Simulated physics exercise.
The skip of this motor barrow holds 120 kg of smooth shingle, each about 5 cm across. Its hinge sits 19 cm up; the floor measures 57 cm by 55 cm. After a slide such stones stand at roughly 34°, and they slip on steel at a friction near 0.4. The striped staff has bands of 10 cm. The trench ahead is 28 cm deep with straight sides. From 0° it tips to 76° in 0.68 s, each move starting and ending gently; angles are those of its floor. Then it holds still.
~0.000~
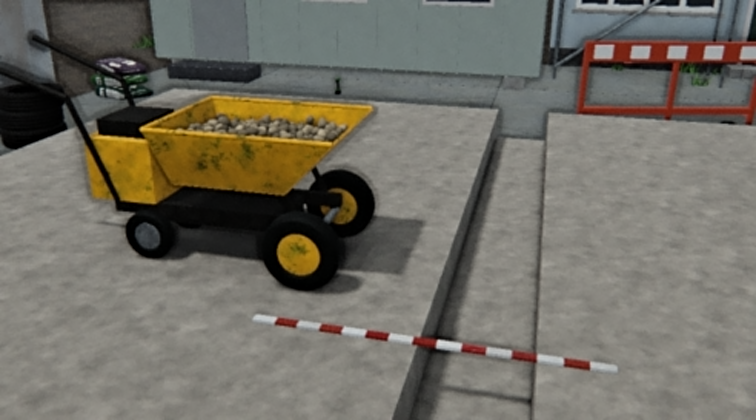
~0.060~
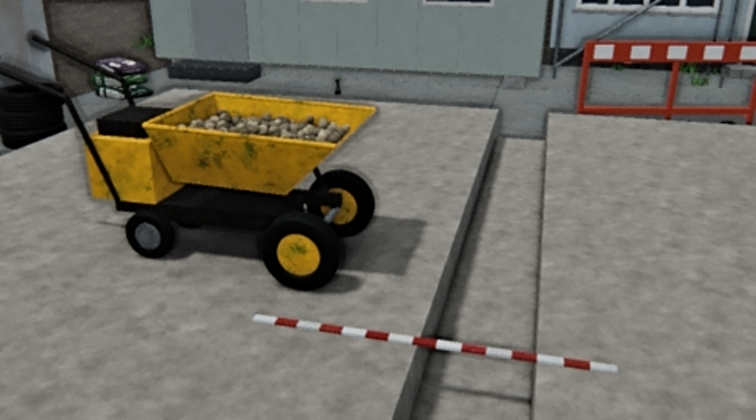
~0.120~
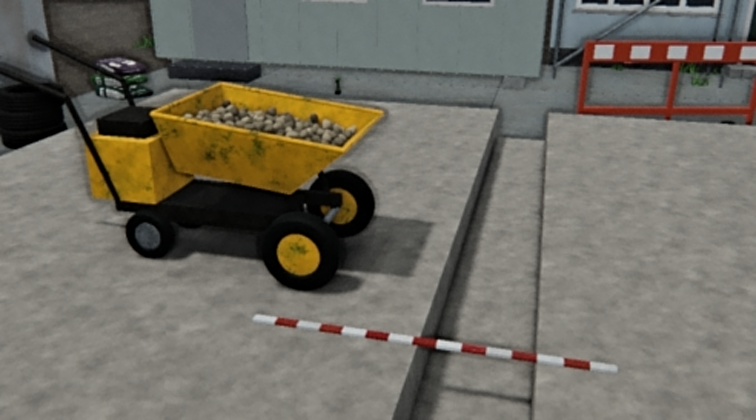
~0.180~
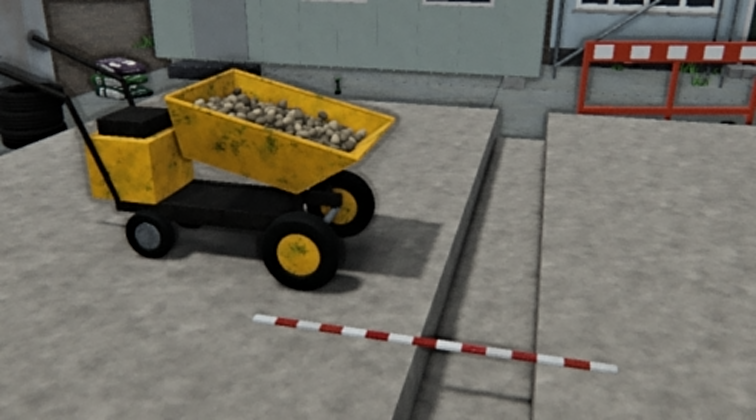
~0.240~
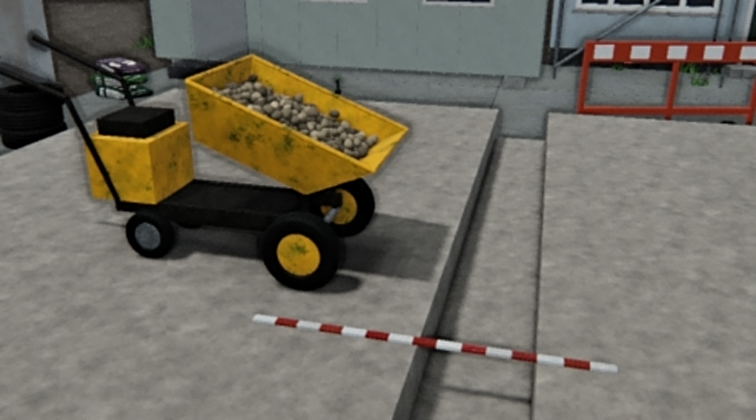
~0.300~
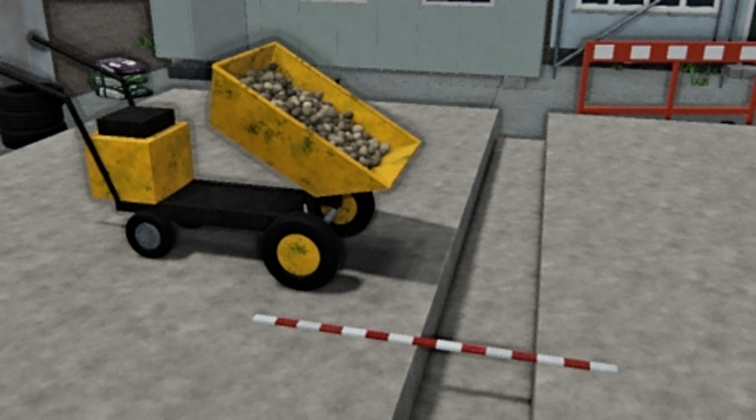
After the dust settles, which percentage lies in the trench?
Roughly 99 per cent ends in the trench.
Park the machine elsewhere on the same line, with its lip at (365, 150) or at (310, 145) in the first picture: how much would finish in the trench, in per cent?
Near 85 per cent from the first place, 95 from the second.
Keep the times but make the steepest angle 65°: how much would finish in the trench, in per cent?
In that case some 95 per cent.
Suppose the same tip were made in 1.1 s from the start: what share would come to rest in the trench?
Then about 100 per cent.
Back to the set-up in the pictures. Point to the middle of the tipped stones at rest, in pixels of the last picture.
Near (498, 322).
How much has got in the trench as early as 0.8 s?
Some 50 per cent.
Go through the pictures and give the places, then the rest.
In the first frame, lip at (332, 145), floor tilted 0°, highest stones at (282, 126).
In the second frame, lip at (336, 147), floor tilted 2°, highest stones at (265, 122); the stones move at 0.4 m/s on average.
In the third frame, lip at (345, 151), floor tilted 6°, highest stones at (235, 112); the stones move at 0.9 m/s on average.
In the fourth frame, lip at (359, 159), floor tilted 13°, highest stones at (230, 101); the stones move at 1.2 m/s on average.
In the fifth frame, the skip is at 22°, its lip at (375, 172); the top of the load is at (245, 87); the stones move at 1.4 m/s on average.
In the sixth frame, lip at (390, 188), floor tilted 31°, highest stones at (263, 75); the stones move at 1.6 m/s on average.
After 0.5 s the floor is at 64°; 100 % in the skip; the foremost stones are at (417, 218).
After 0.8 s the floor is at 76°; 50 % in the skip, 1 % short of the trench, 50 % in the trench; the foremost stones are at (512, 321).
After 1.1 s the floor is at 76°; 0 % in the skip, 99 % in the trench, 1 % past the trench; the foremost stones are at (581, 293).
After 3.1 s the floor is at 76°; 0 % in the skip, 99 % in the trench, 1 % past the trench; the foremost stones are at (651, 301).
